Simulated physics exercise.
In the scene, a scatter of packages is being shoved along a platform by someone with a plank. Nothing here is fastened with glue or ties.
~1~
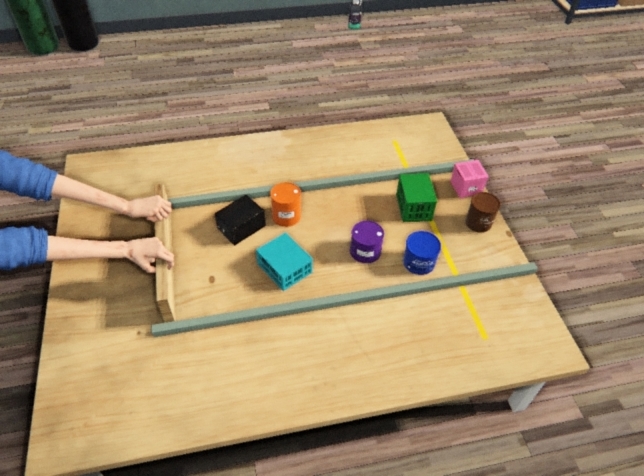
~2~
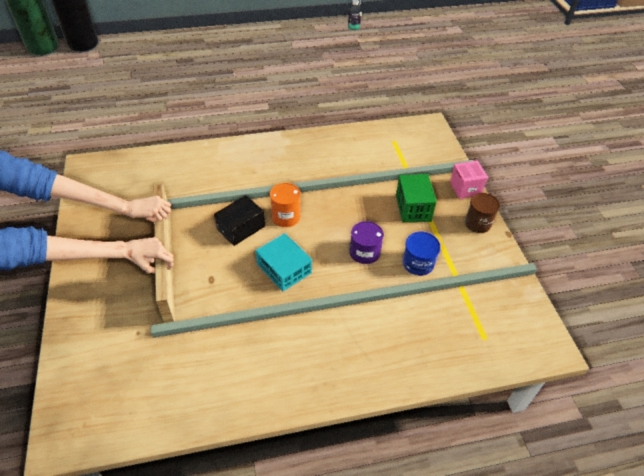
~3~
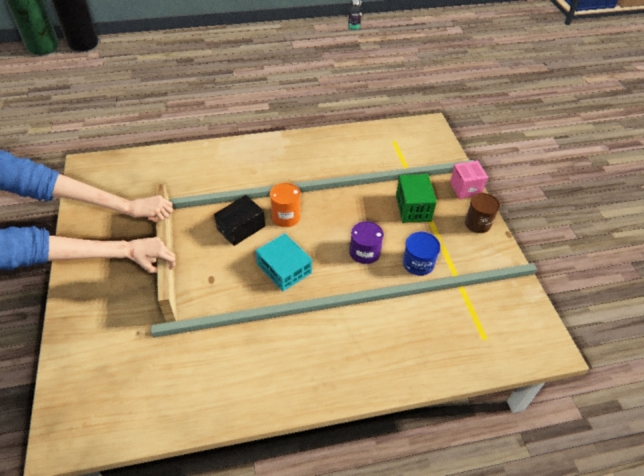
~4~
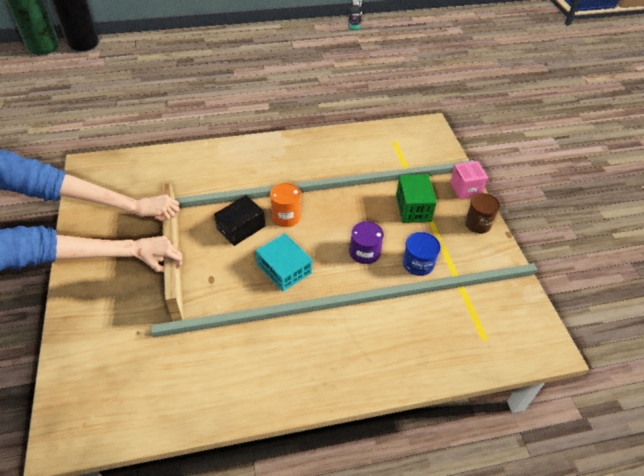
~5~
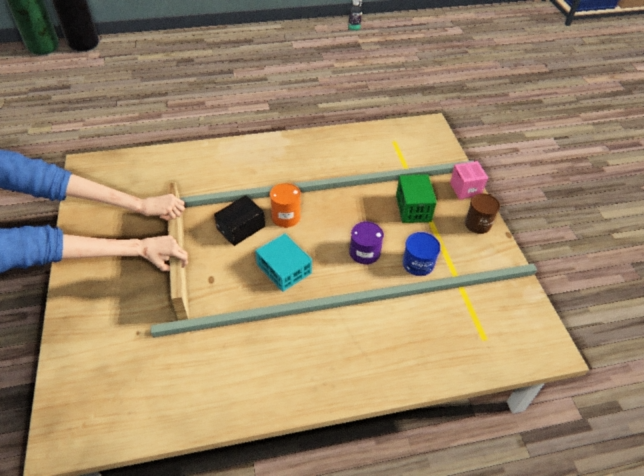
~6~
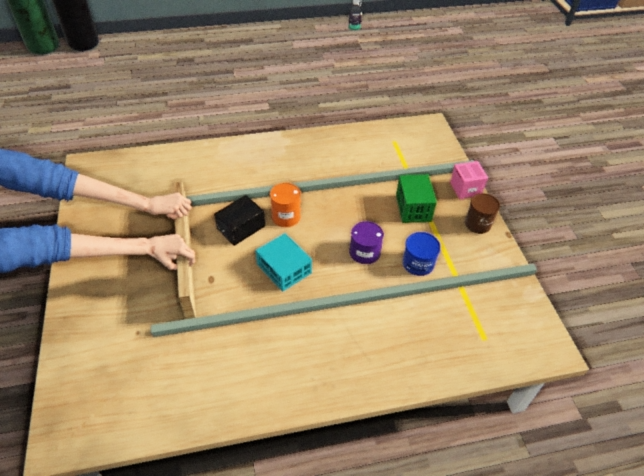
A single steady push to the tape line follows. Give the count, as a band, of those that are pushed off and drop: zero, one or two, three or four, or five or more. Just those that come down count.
The tally of those that come down is below three but not nil.
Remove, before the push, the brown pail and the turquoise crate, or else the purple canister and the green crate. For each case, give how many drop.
Result: 1 in the first case, with 0 in the second.
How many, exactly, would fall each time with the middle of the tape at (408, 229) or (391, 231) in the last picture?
The ground gets 0 in the first try and 0 in the second.
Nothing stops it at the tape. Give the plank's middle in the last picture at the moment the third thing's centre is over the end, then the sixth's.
At the first moment about (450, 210), at the next about (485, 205).
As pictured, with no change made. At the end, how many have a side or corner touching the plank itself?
That makes 3.
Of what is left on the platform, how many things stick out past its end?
So the number is 0.
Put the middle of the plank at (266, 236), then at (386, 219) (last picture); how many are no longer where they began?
3 at one spot and 6 at the other.
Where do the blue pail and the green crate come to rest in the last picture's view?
(500, 244), and the other (474, 189).
Soon after, none off yet; pink tote at rest near (468, 181); brown pail at rest near (482, 214); green crate at rest near (416, 199).
After that, none off yet; pink tote at rest near (468, 181); brown pail at rest near (482, 214); green crate displaced a little near (423, 197).
In the end, the number that fall off is one or two; gone, brown pail and pink tote.
